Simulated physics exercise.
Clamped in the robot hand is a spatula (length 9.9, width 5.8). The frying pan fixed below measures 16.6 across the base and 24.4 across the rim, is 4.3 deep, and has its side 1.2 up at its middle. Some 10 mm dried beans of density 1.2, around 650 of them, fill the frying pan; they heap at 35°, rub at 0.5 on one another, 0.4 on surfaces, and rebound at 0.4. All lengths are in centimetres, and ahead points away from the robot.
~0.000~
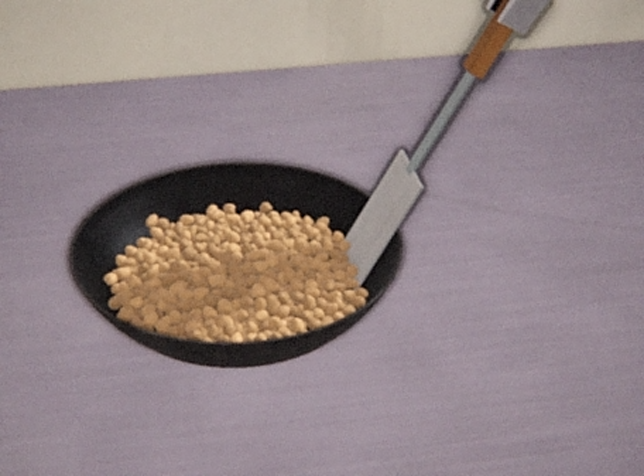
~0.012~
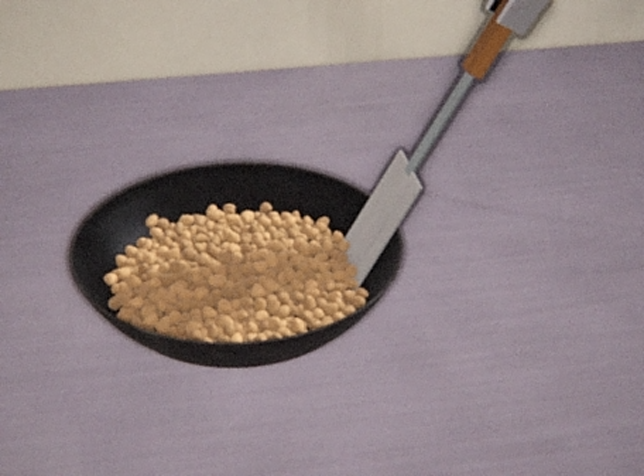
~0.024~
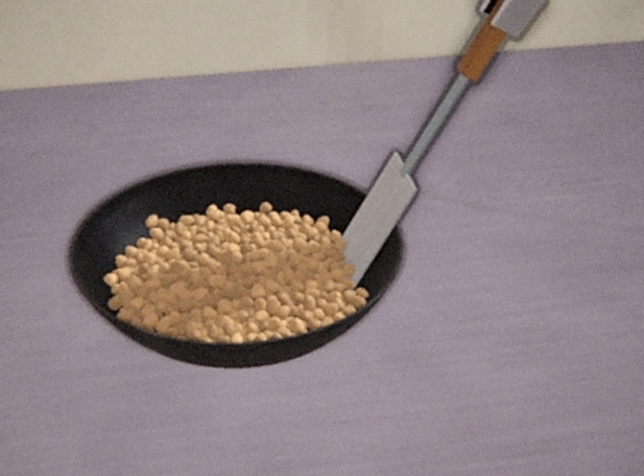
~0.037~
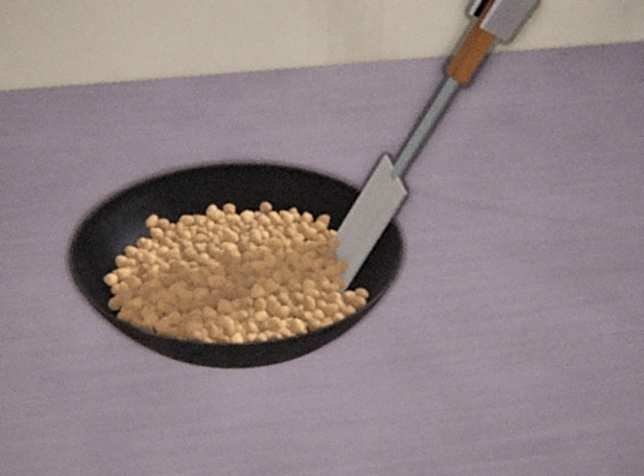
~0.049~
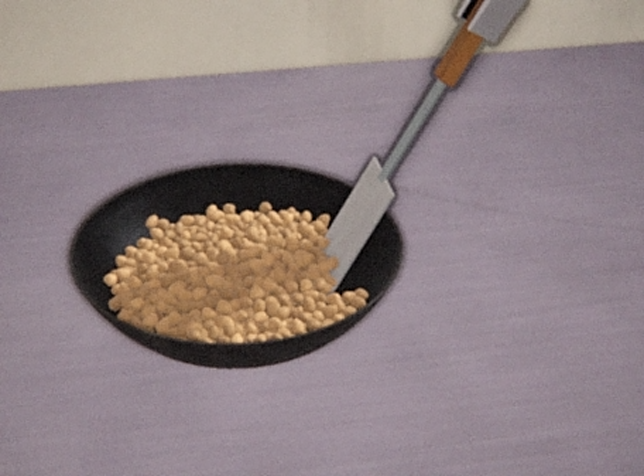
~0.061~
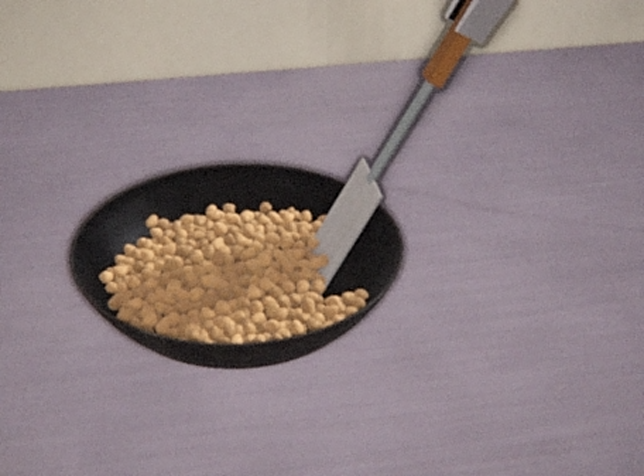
On a pale purple surface, a dark frying pan holds a heap of small, round tan pieces. A spatula in a robot hand starts at the pan's right side and slides a short way left, pushing into the heap.
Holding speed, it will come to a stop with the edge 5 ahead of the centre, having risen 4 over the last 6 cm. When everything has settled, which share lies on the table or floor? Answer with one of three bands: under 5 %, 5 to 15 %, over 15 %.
Under 5 %.
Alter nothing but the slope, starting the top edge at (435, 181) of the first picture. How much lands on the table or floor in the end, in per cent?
I'd estimate close to 5 per cent.
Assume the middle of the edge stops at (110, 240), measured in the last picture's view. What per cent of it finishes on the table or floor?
20 %, roughly.
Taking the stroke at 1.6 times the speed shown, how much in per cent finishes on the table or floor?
About 10 per cent.
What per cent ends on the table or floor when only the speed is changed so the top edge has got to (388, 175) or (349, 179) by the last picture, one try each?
Around 0 per cent, then around 5 per cent.
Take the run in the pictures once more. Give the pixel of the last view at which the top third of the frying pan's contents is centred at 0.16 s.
I'd say close to (174, 266).
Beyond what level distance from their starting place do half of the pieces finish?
Some 2 cm.
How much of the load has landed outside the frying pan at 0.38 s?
Some 2 per cent of the load.
After 0.11 s, sloping 61°, highest piece 5 above the table; 649 in the frying pan.
After 0.16 s, sloping 61°, highest piece 6 above the table; 649 in the frying pan.
After 0.38 s, sloping 61°, highest piece 5 above the table; 633 in the frying pan, 14 on the table or floor, 2 on the blade or in flight.
After 1.43 s, sloping 61°, highest piece 5 above the table; 633 in the frying pan, 16 on the table or floor.
At rest, 633 in the frying pan, 16 on the table or floor. That is 2 % on the table or floor.
